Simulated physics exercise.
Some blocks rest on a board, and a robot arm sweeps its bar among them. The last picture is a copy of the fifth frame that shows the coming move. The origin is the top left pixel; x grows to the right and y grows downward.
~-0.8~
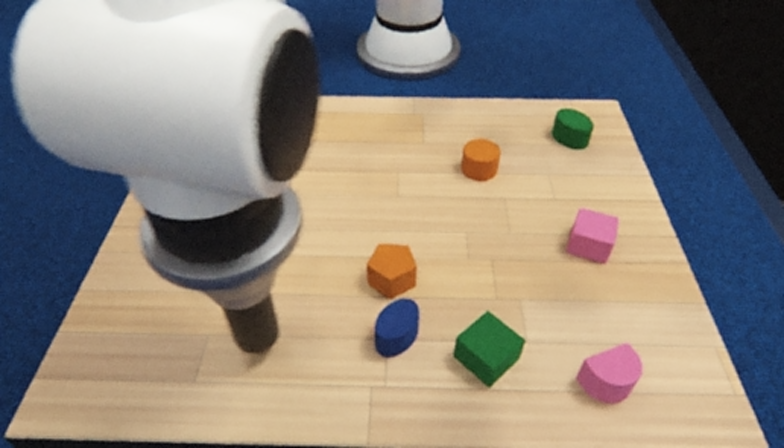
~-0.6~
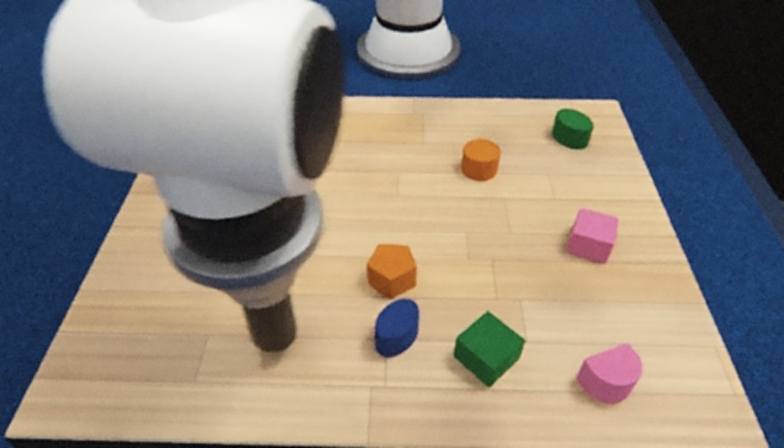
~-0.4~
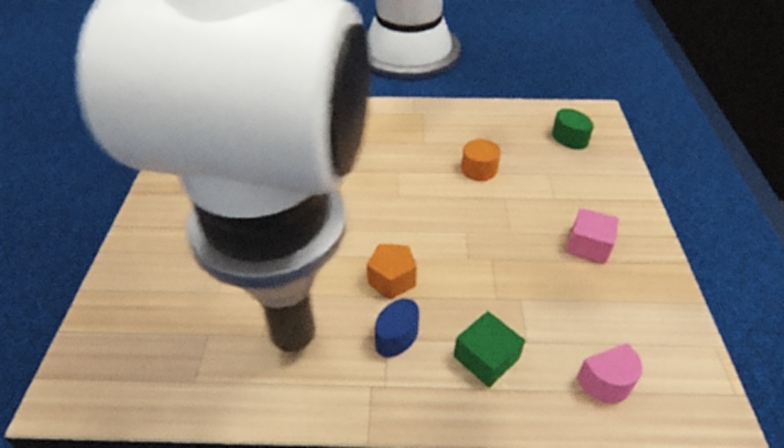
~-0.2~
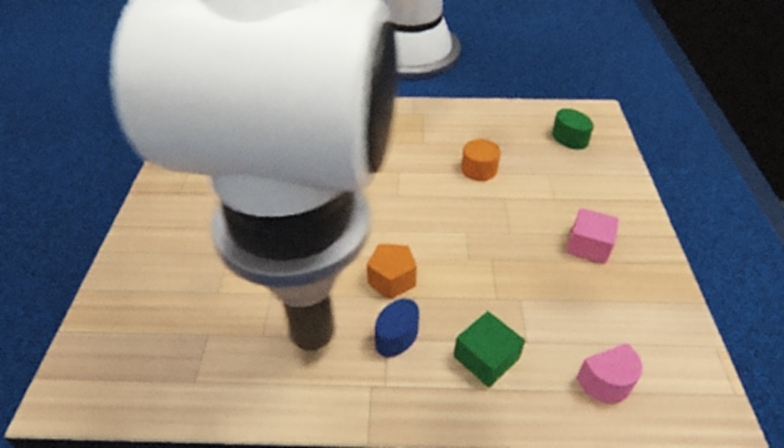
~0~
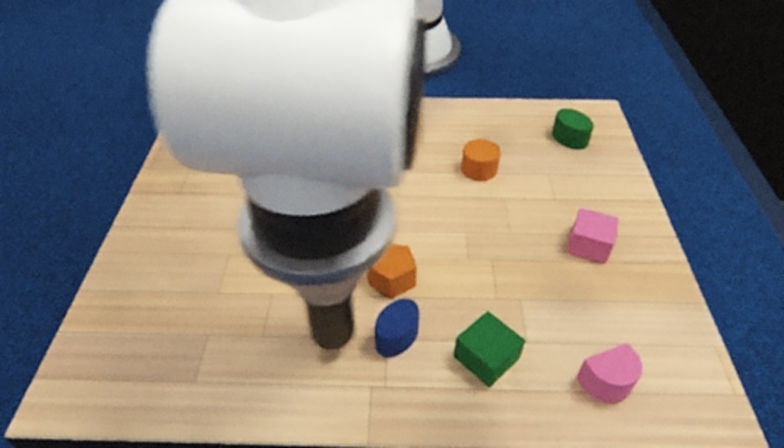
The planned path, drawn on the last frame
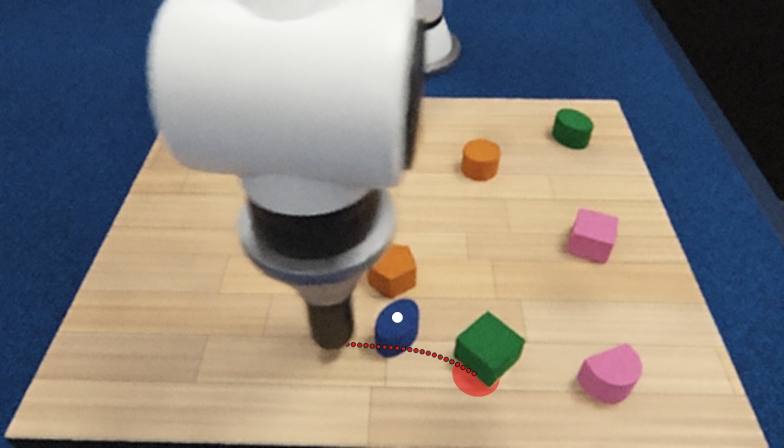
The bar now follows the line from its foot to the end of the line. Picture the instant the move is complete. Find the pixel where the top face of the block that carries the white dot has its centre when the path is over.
Close to (456, 305).
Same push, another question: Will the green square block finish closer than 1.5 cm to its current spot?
I'd say no.
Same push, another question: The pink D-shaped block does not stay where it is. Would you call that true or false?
My answer: False.
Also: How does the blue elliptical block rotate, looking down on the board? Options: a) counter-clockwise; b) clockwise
The correct letter is a.
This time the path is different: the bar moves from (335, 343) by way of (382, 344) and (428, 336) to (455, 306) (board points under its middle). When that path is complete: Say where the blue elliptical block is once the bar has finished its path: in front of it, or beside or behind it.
Final position: Ahead.
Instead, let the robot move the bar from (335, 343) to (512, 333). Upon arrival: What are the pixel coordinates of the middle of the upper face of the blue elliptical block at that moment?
It is at (503, 281).
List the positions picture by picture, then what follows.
Tip of the bar (258, 335), middles of tops, orange five-sided block (392, 259), blue elliptical block (397, 317), green square block (491, 338), pink D-shaped block (618, 364), in the first picture.
Bar (275, 334), nothing pushed, in the second picture.
Bar (294, 333), nothing pushed, in the third picture.
Bar (313, 333), nothing pushed, in the fourth picture.
Bar (333, 332), orange five-sided block (392, 259), blue elliptical block (397, 317), green square block (491, 338), pink D-shaped block (618, 364), in the fifth picture.
The line goes from (335, 343) via (407, 349), ending at (476, 375); the dot is on the blue elliptical block.
What follows on the original path. One third of the way, bar (382, 336); blue elliptical block (423, 312), turned 25° anticlockwise.
Two thirds of the way, bar (432, 343); blue elliptical block (453, 305), turned 85° anticlockwise.
At the end, bar (478, 364); orange five-sided block unmoved; blue elliptical block (456, 305), turned 95° anticlockwise; green square block (534, 343), turned 30° anticlockwise; pink D-shaped block unmoved.
